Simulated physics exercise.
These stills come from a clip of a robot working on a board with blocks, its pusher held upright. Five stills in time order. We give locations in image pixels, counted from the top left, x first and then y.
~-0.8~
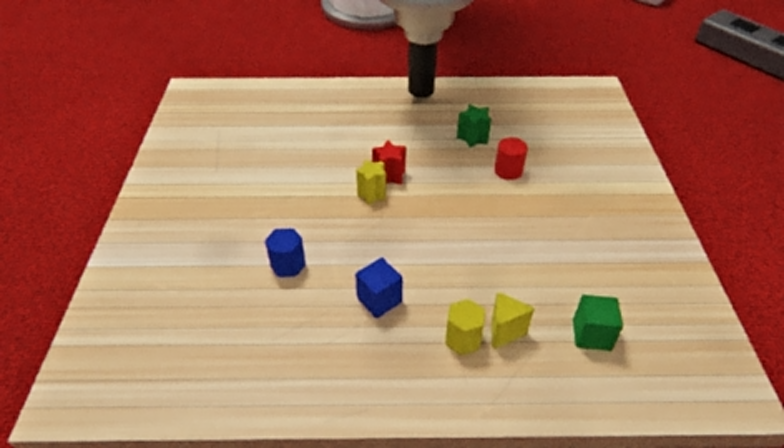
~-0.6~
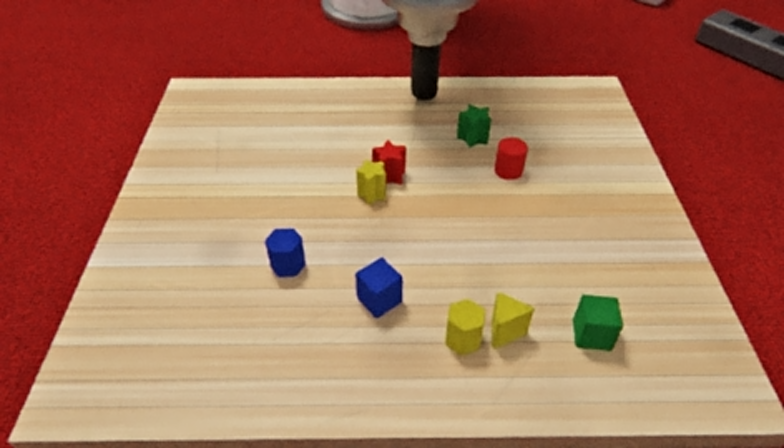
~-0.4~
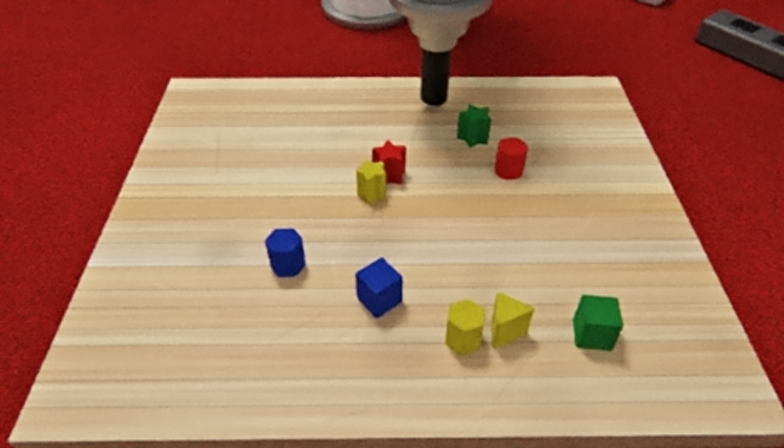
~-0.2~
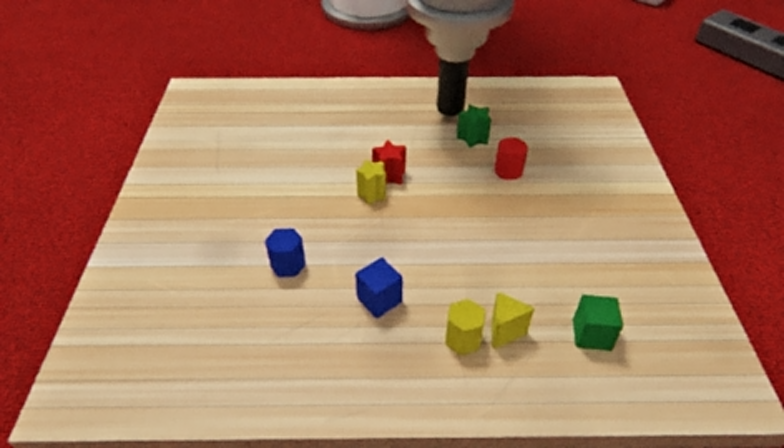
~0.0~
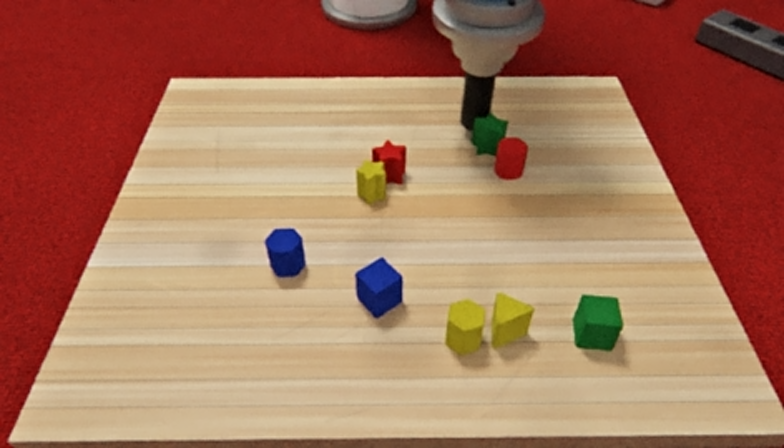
Robot arm with a dark tip moving right across a wooden board and nudging a green star block toward a red cylinder.
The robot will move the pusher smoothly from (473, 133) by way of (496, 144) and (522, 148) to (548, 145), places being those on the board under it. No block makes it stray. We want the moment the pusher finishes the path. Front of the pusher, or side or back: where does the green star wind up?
I predict the pusher has moved past it.
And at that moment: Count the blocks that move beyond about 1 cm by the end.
That makes 2 blocks.
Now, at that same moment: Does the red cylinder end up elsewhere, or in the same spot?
It is carried off its spot.
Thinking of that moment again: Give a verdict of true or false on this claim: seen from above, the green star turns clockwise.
It is true.
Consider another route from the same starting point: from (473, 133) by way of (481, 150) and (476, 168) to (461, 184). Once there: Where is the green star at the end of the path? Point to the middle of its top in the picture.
The middle of its top is at (509, 143).
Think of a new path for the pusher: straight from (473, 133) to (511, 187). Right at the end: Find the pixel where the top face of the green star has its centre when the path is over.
It ends at (545, 169).
On the path given first. Halfway along, pusher at (511, 137); green star at (526, 138); red cylinder at (521, 154).
At the end, pusher at (551, 136); green star at (536, 140), turned 35° clockwise; red cylinder at (522, 155).
